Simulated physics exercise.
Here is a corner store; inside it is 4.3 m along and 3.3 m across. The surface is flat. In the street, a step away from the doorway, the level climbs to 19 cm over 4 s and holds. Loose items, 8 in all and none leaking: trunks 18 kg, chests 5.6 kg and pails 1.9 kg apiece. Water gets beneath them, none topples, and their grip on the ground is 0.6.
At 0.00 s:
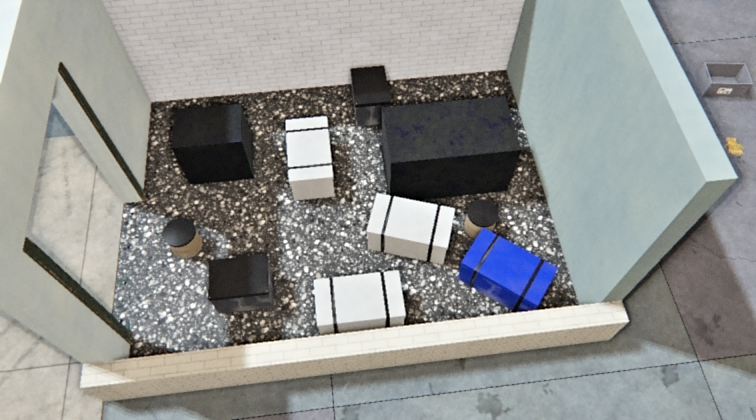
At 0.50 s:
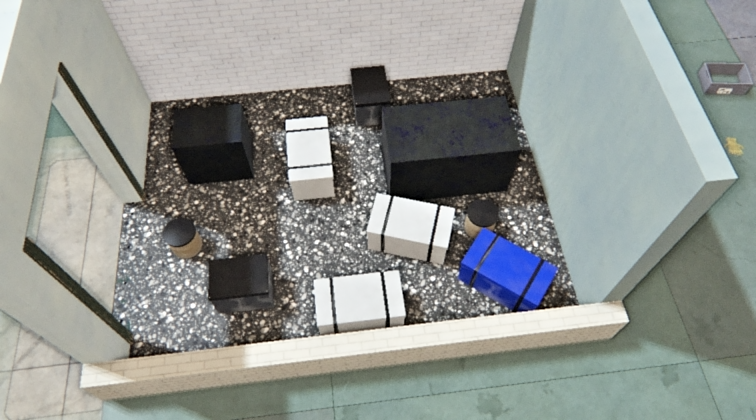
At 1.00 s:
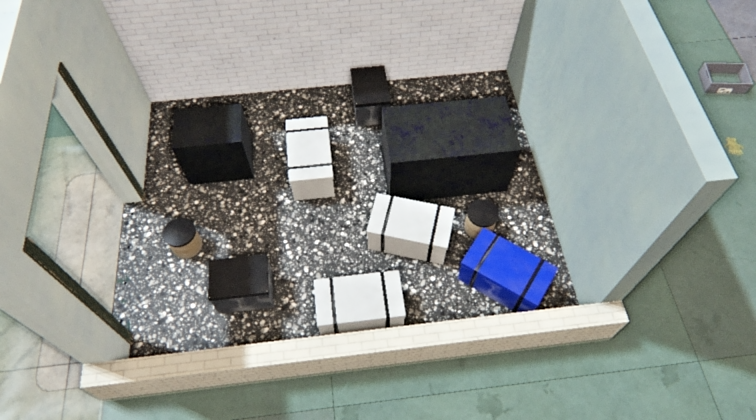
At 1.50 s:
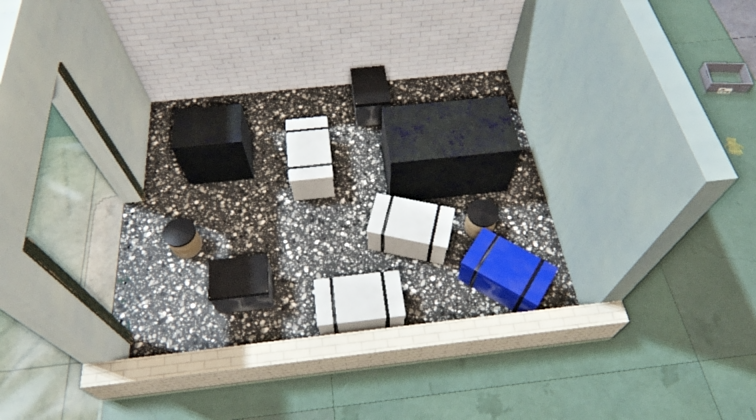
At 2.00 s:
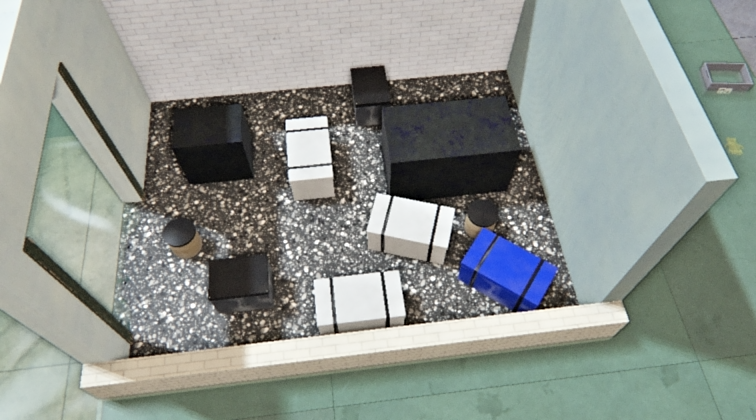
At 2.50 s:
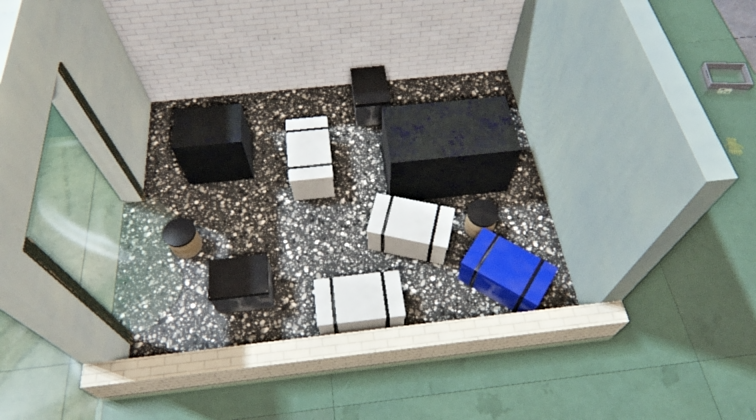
Greenish water spread over the grey paving around a small open-topped store, then began to slip in at the left side, while the blue trunk, white chests, black boxes and pails inside stayed still.
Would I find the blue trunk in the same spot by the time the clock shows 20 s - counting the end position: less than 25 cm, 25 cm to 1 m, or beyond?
Blue trunk slides a little.
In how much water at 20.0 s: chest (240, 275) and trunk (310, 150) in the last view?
Roughly 20 and 20 cm.
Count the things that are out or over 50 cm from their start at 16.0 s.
8 of them.
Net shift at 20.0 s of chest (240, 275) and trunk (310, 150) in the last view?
In turn: 200 cm, 150 cm.
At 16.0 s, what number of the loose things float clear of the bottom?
At that moment 8.
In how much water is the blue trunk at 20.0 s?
Roughly 20 cm.
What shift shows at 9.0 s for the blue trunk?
About 40 cm.
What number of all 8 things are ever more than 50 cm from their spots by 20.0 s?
That makes 8.
After 4.0 s the blue trunk is near (510, 265), 0.0 m from its start, aground; 1 afloat.
After 9.0 s the blue trunk is near (541, 238), 0.4 m from its start, afloat; 7 afloat.
After 16.0 s the blue trunk is near (557, 235), 0.5 m from its start, afloat; 8 afloat.
After 20.0 s the blue trunk is near (558, 235), 0.5 m from its start, afloat; 8 afloat.
